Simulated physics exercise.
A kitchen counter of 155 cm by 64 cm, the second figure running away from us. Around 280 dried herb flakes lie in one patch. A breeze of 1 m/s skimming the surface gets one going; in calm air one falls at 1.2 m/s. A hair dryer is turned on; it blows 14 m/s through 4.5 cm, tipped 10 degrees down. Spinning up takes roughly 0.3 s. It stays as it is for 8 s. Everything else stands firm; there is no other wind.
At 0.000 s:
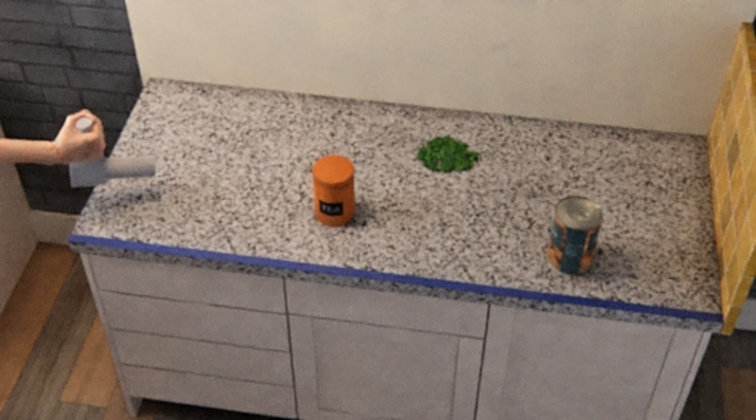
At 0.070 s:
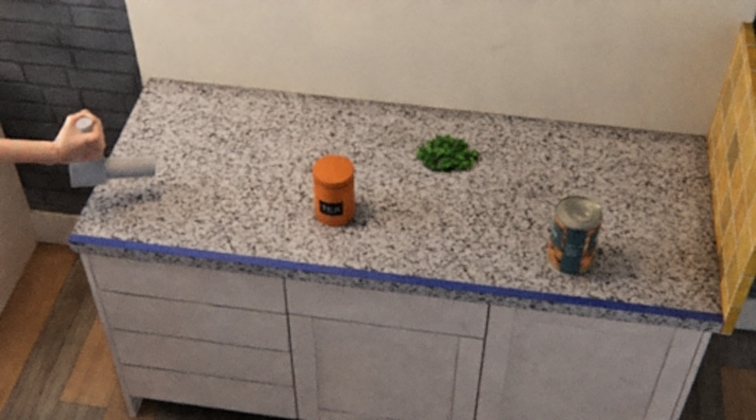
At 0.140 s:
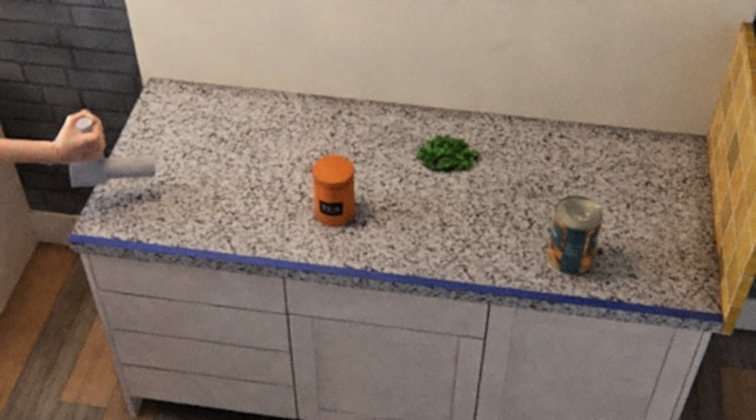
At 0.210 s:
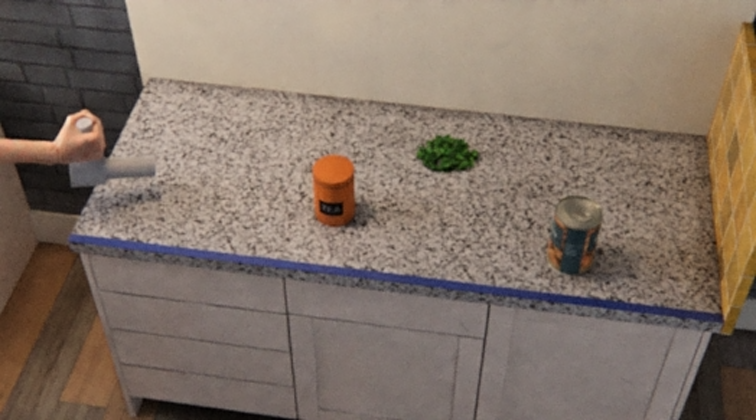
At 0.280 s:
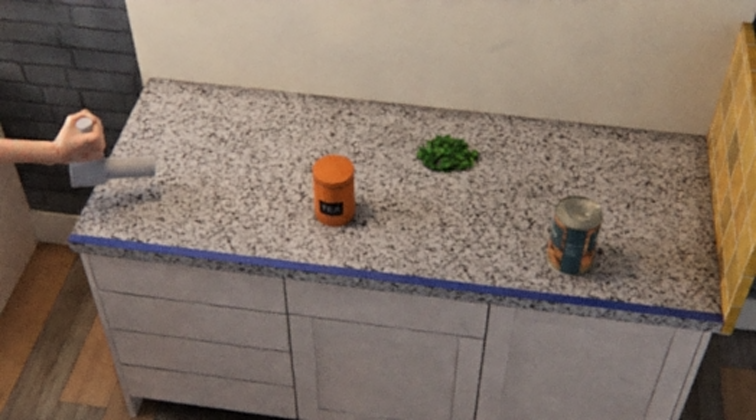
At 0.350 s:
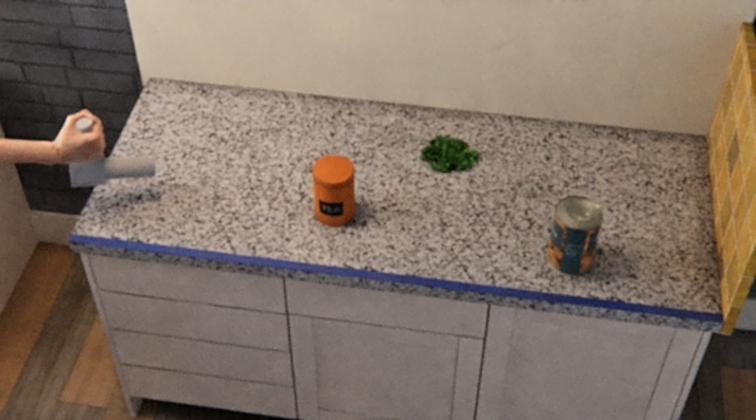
A hand at the left held a gray hair dryer still over a speckled counter with an orange jar, a tin and a green patch of herb flakes, which barely stirred near the end.
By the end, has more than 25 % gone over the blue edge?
Answer: Yes.
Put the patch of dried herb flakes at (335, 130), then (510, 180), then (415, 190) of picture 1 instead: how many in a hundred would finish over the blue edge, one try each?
In that order: 50 %, 100 %, 100 %.
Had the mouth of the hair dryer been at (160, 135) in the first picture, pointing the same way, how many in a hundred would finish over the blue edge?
It would be near 90 %.
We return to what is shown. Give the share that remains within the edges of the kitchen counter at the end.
Near 10 %.
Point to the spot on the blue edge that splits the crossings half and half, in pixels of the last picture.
Near (649, 314).
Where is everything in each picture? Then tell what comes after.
In the first picture, the middle of the dried herb flakes is near (447, 156), none has stirred yet and the mouth of the hair dryer is at (155, 166).
In the second picture, the middle of the dried herb flakes is near (448, 153), none has stirred yet and the blue edge is centred on (384, 281).
In the third picture, the middle of the dried herb flakes is near (448, 153), none has stirred yet, the top of a jar is at (333, 169) and the top of a tin is at (579, 212).
In the fourth picture, the middle of the dried herb flakes is near (448, 153) and none has stirred yet.
In the fifth picture, the middle of the dried herb flakes is near (448, 153) and none has stirred yet.
In the sixth picture, the middle of the dried herb flakes is near (447, 156) and about 1 % have left their places.
After 1.6 s, 62 % are over the blue edge; the middle of those still in play is near (713, 253); 58 % have settled or left.
After 2.6 s, 84 % are over the blue edge; the middle of those still in play is near (708, 133); 90 % have settled or left.
After 4.4 s, 86 % are over the blue edge; 94 % have settled or left.
After 8.0 s, at the end, 88 % are over the blue edge.
